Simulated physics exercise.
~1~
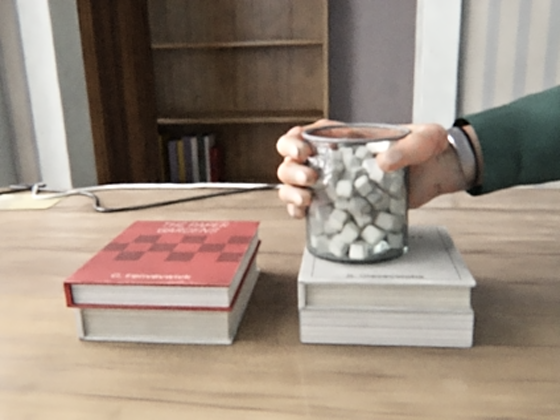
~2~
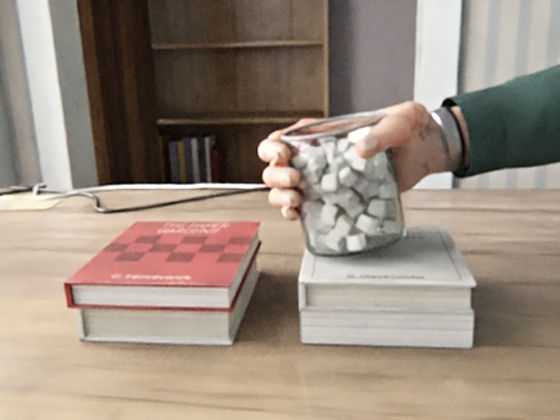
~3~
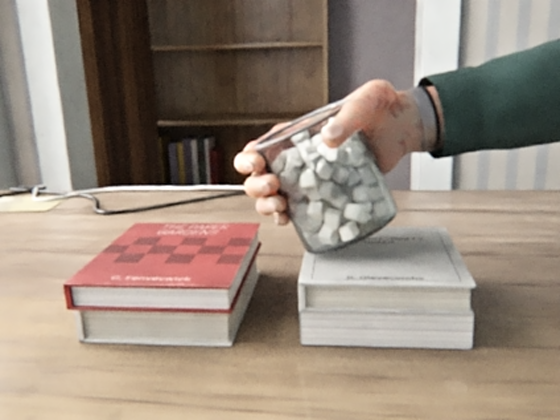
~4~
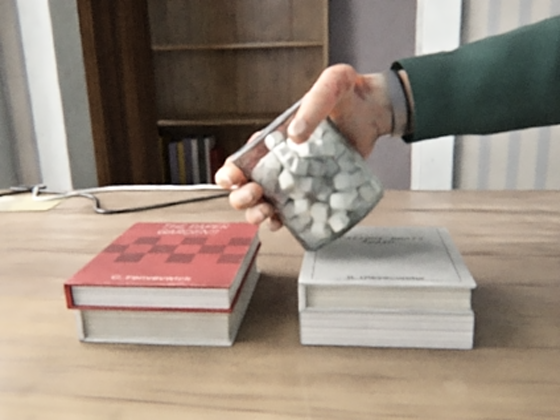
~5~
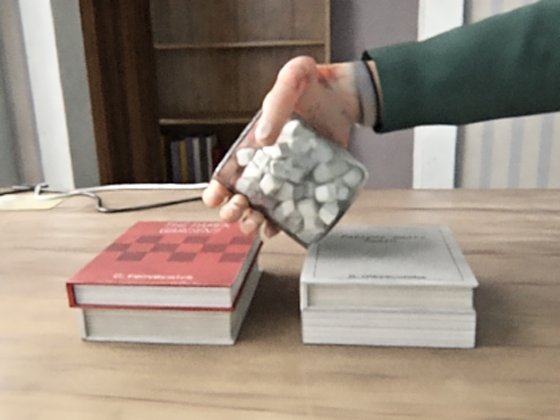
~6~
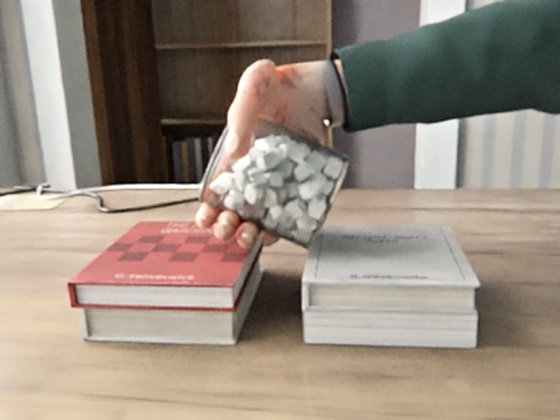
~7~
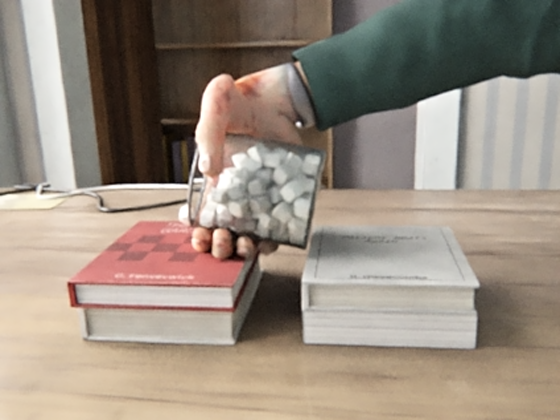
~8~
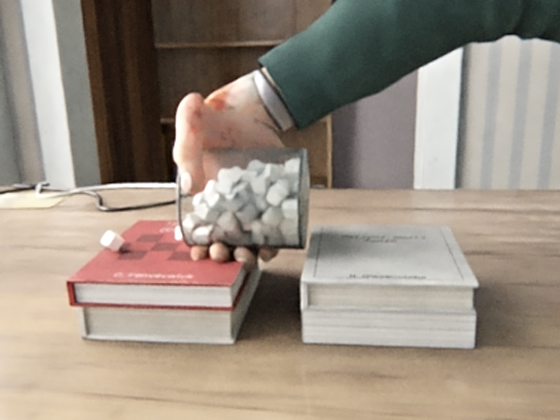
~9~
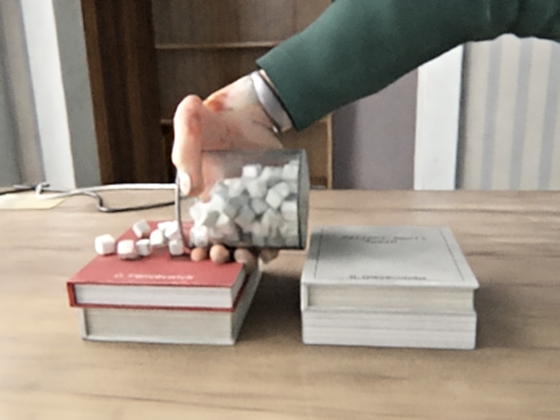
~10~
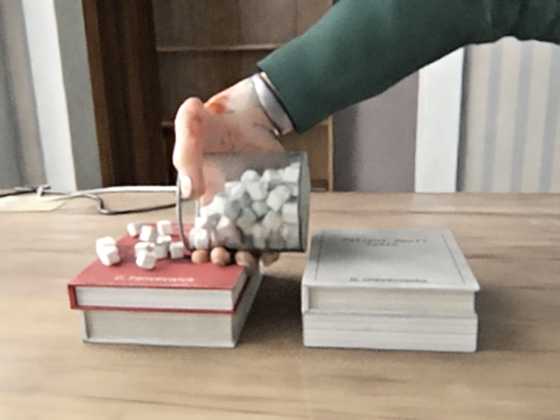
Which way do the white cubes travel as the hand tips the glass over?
The white cubes move to the left, carried along in the glass, with a few of them spilling out onto the red book.
